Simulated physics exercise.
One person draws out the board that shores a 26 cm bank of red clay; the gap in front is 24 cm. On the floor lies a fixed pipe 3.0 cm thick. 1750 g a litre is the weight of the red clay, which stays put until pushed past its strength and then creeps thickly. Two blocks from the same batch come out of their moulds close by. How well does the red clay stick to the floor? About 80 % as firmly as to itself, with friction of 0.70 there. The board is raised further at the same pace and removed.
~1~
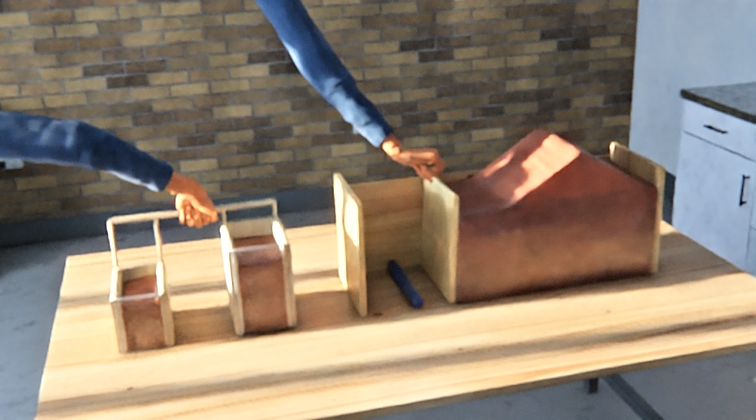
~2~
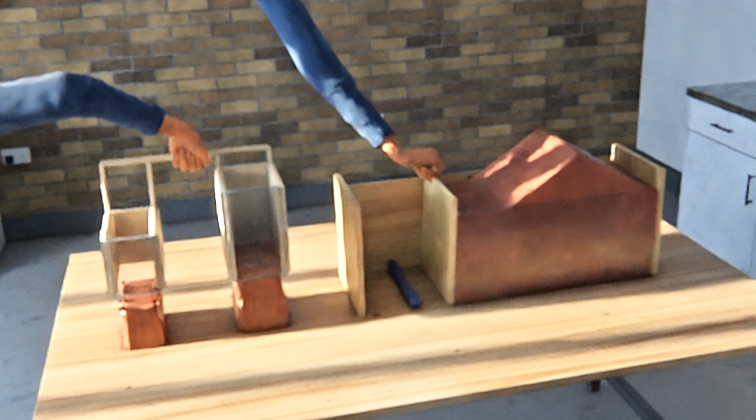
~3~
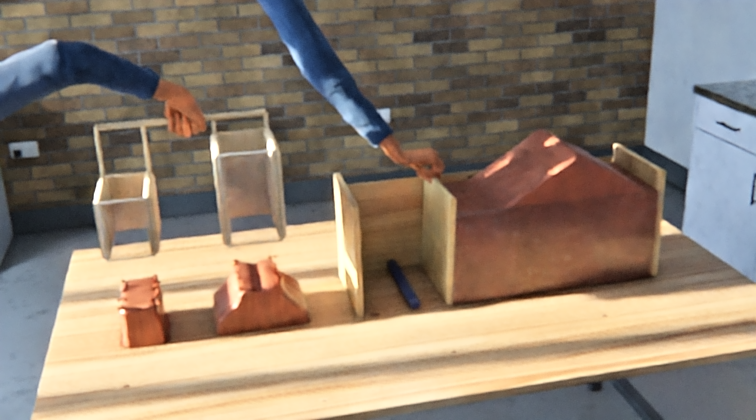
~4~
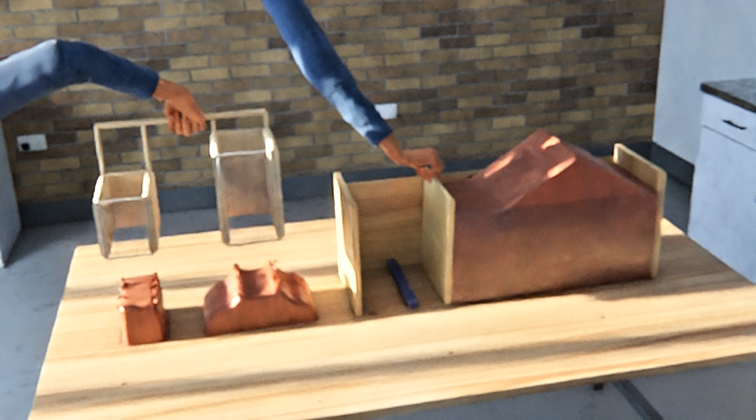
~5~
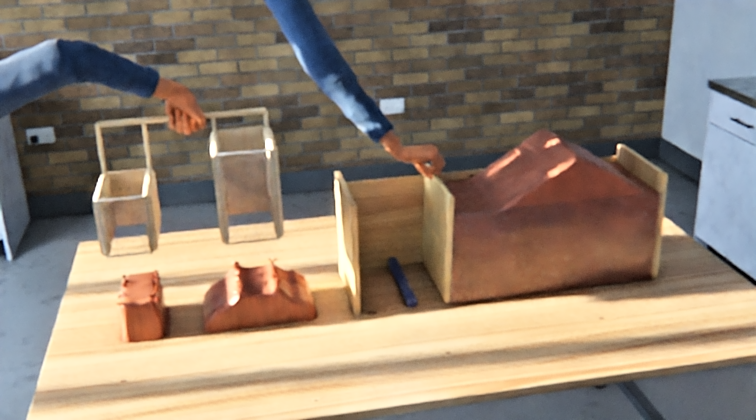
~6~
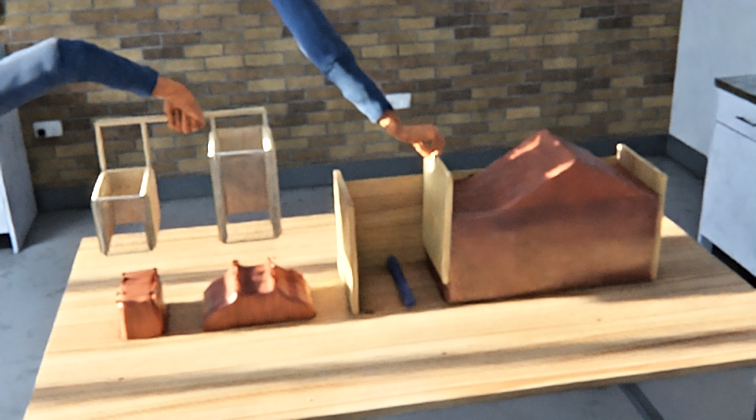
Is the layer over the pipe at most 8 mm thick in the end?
No, more than that covers it.
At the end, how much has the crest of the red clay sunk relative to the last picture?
8.5 cm.
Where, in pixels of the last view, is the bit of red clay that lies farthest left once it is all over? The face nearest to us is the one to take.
I'd point to around (360, 309).
Last picture + 0.22 s, the fallen stuff reaches 14 % of the way across and nothing lies on the pipe.
Last picture + 0.45 s, the fallen stuff reaches 50 % of the way across and 6.9 cm lies on the pipe.
Last picture + 0.70 s, the fallen stuff reaches 91 % of the way across and 12 cm lies on the pipe.
Last picture + 0.95 s, the fallen stuff reaches 98 % of the way across and 11 cm lies on the pipe.
Last picture + 1.00 s, the fallen stuff reaches 98 % of the way across and 11 cm lies on the pipe.
